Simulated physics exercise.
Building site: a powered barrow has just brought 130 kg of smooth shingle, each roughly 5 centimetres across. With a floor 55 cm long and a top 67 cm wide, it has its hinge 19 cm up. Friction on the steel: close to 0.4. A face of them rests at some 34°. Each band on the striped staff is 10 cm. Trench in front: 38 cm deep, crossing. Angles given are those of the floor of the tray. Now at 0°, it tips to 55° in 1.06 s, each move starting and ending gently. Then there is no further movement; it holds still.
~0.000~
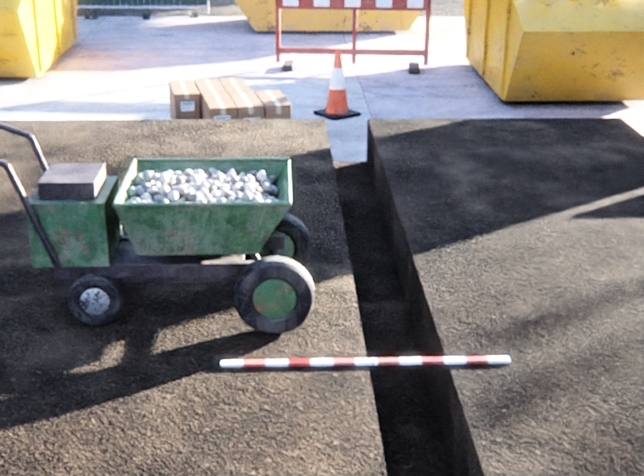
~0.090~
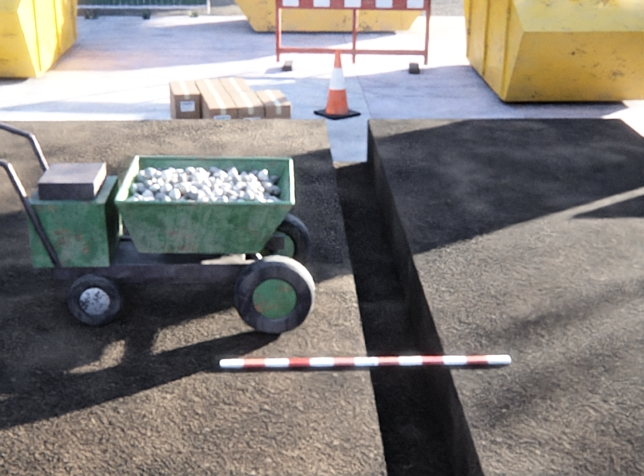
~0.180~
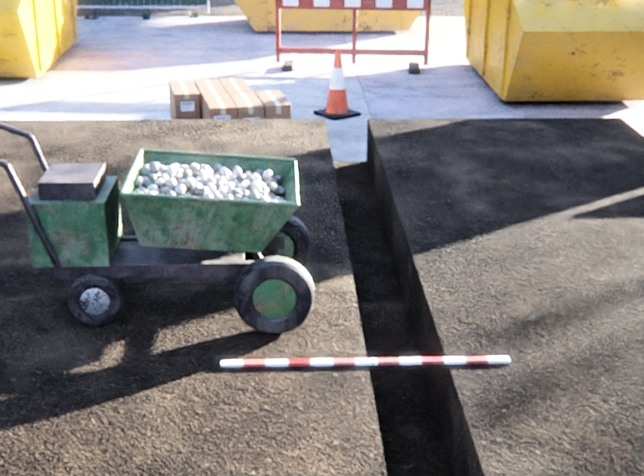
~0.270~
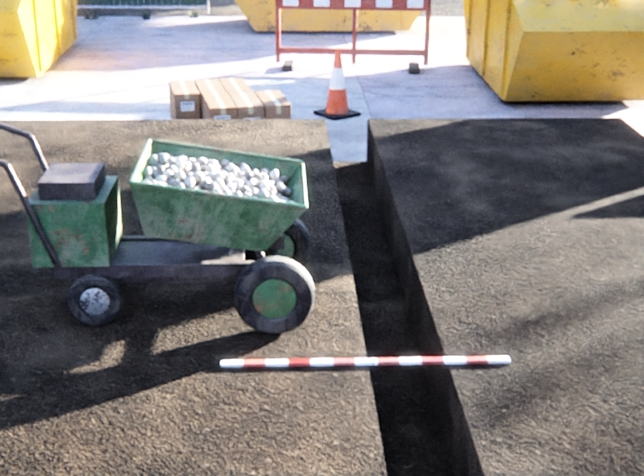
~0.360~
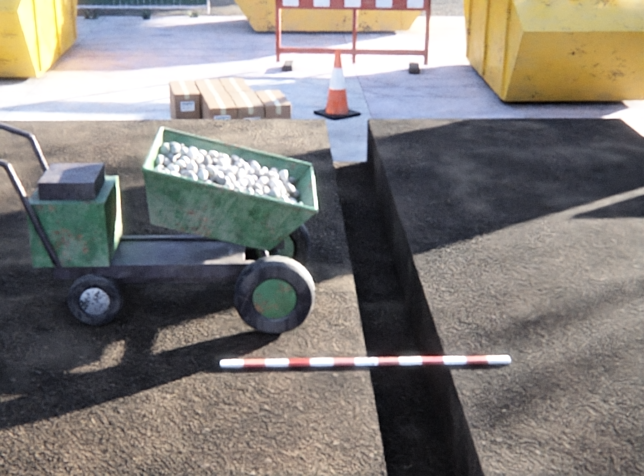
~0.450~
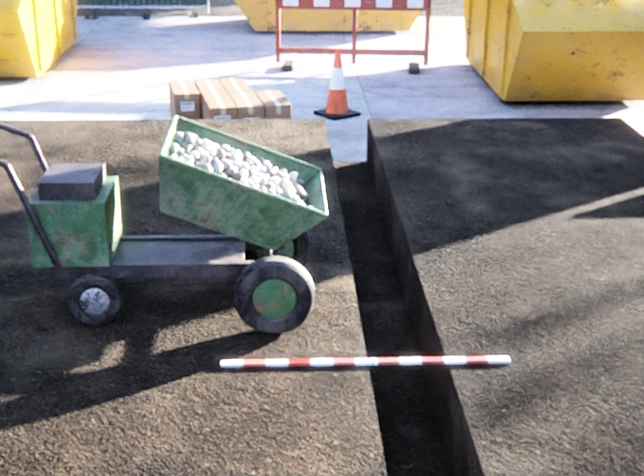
A green tray heaped with pale rounded stones lifts and tilts on a small wheeled barrow at left, in a steady view from slightly above a sunlit building site. A dark trench crosses the ground beside it, with a red-and-white striped staff, an orange cone, cardboard boxes and yellow skips around. Starting level, the tray leans gradually rightward, its left end rising, while the barrow stays put.
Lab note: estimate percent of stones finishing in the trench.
Approx. 46 %.
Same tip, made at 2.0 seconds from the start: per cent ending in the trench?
About 50%.
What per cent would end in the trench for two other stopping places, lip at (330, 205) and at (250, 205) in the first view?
Near 25 per cent from the first place, 45 from the second.
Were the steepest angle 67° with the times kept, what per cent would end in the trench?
The trench would hold about 70% of it.
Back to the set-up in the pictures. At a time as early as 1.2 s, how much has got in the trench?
About 15%.
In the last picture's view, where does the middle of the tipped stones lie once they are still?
At about pixel (402, 359) in the last view.
After 0.8 s the floor is at 47°; 100 % in the tray; the foremost stones are at (347, 220).
After 1.2 s the floor is at 55°; 87 % in the tray, 13 % in the trench; the foremost stones are at (420, 319).
After 1.5 s the floor is at 55°; 60 % in the tray, 32 % in the trench, 8 % past the trench; the foremost stones are at (490, 301).
After 3.5 s the floor is at 55°; 46 % in the tray, 46 % in the trench, 8 % past the trench; the foremost stones are at (552, 291).
